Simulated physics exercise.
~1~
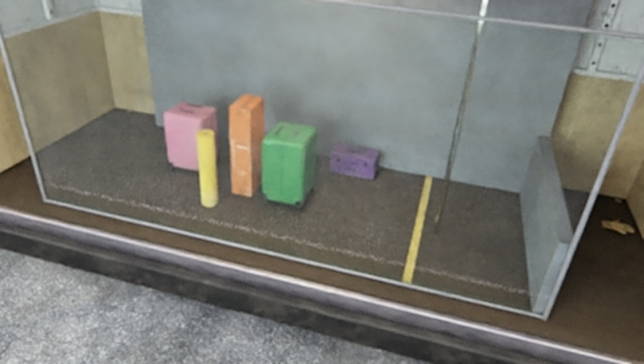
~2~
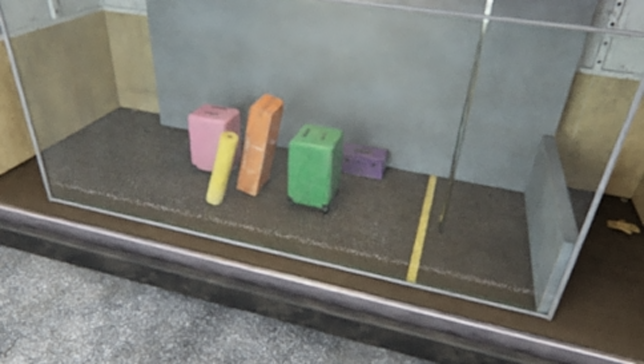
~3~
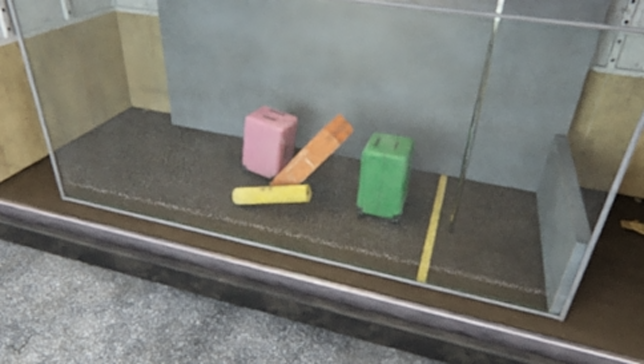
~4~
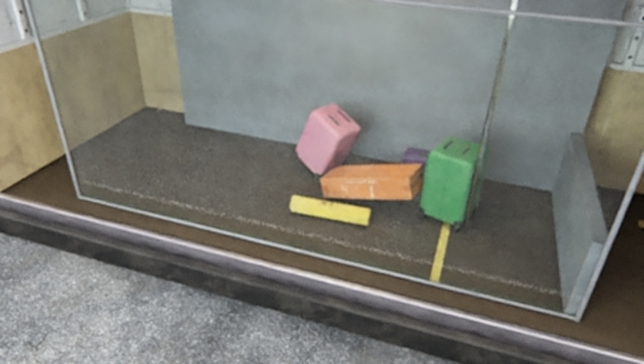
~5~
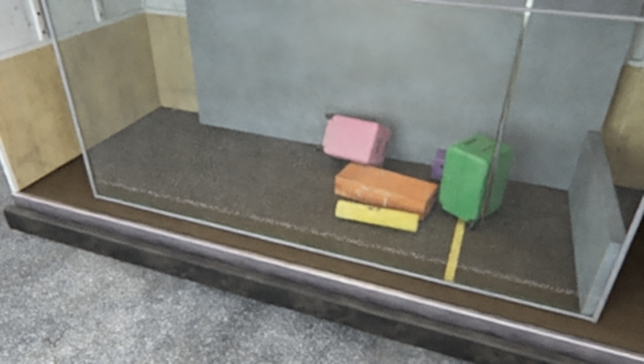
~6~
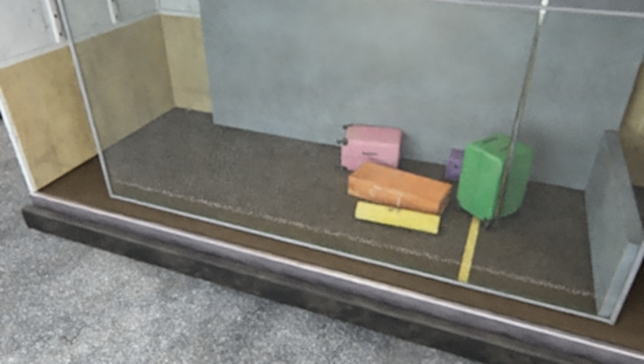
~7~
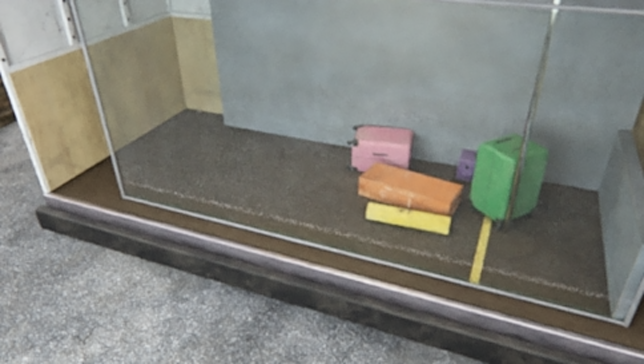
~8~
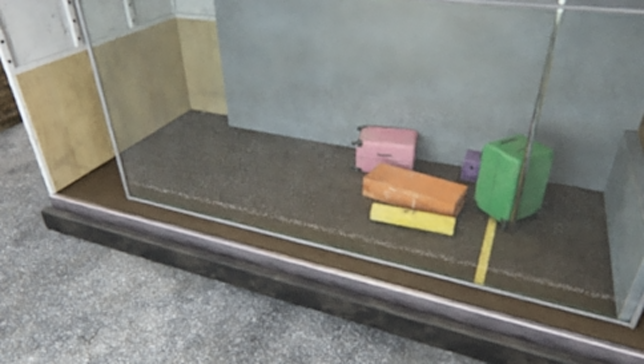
We see pink and green cases, a yellow roll, an orange box and a purple toolbox shift right across a gray-walled bay; the roll and box topple, then the pink case tips over. All four besides the green case, upright by the pole, rest short of the yellow line.
